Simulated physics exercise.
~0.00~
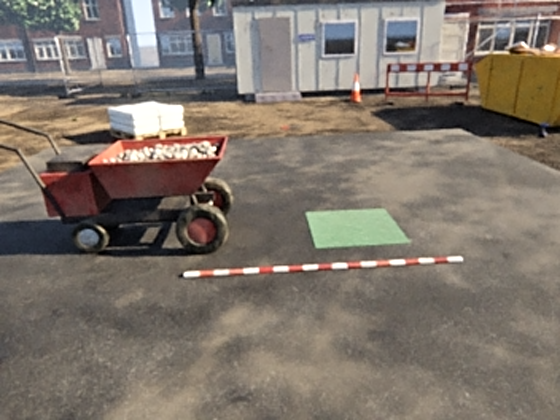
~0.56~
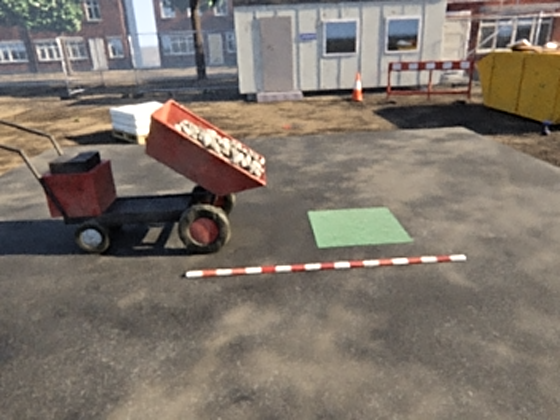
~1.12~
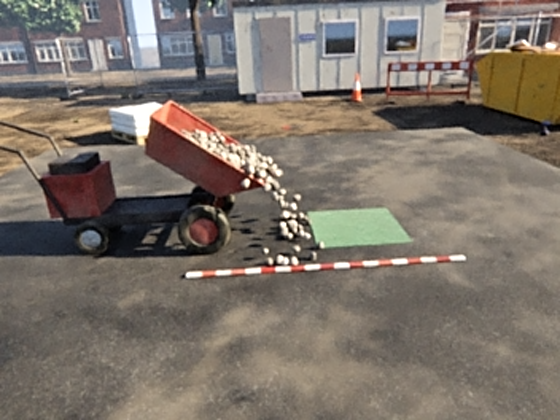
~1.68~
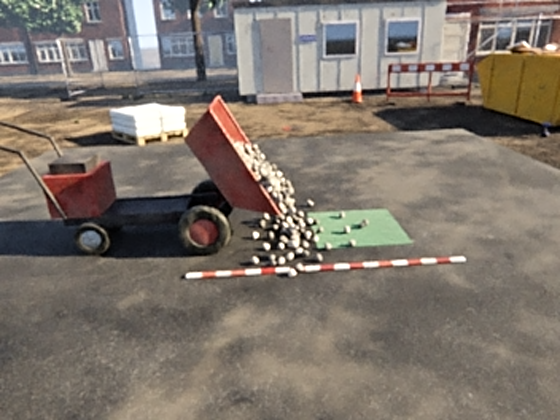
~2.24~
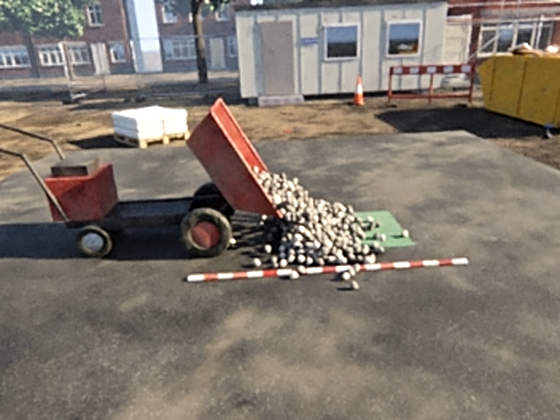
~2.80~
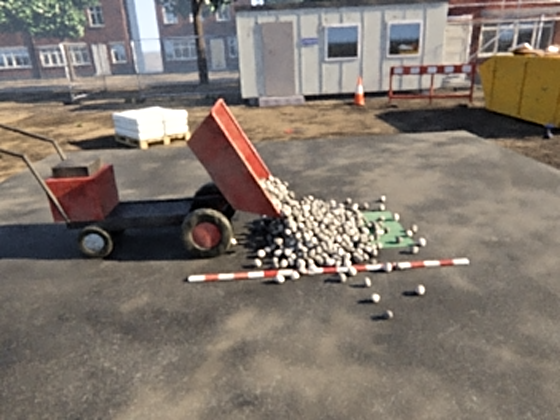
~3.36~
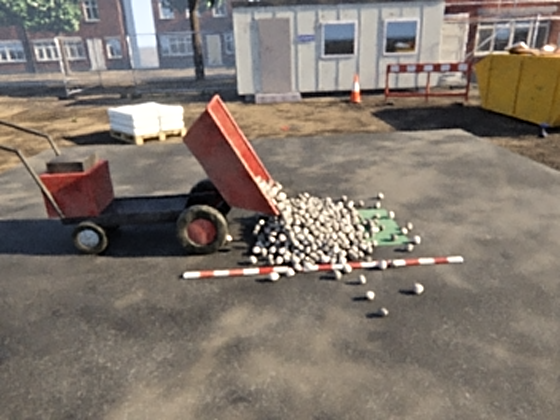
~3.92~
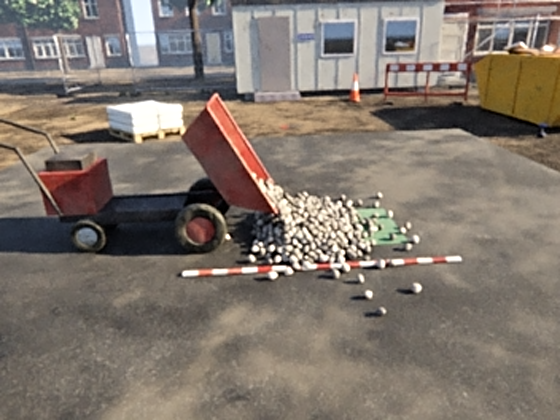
The footage shows a red motor barrow on tarmac tipping its skip to the right in two stages, spilling pale rounded stones beside a green sheet. They finally rest in a heap against the skip, partly covering the sheet, with several scattered beyond a red and white striped pole.
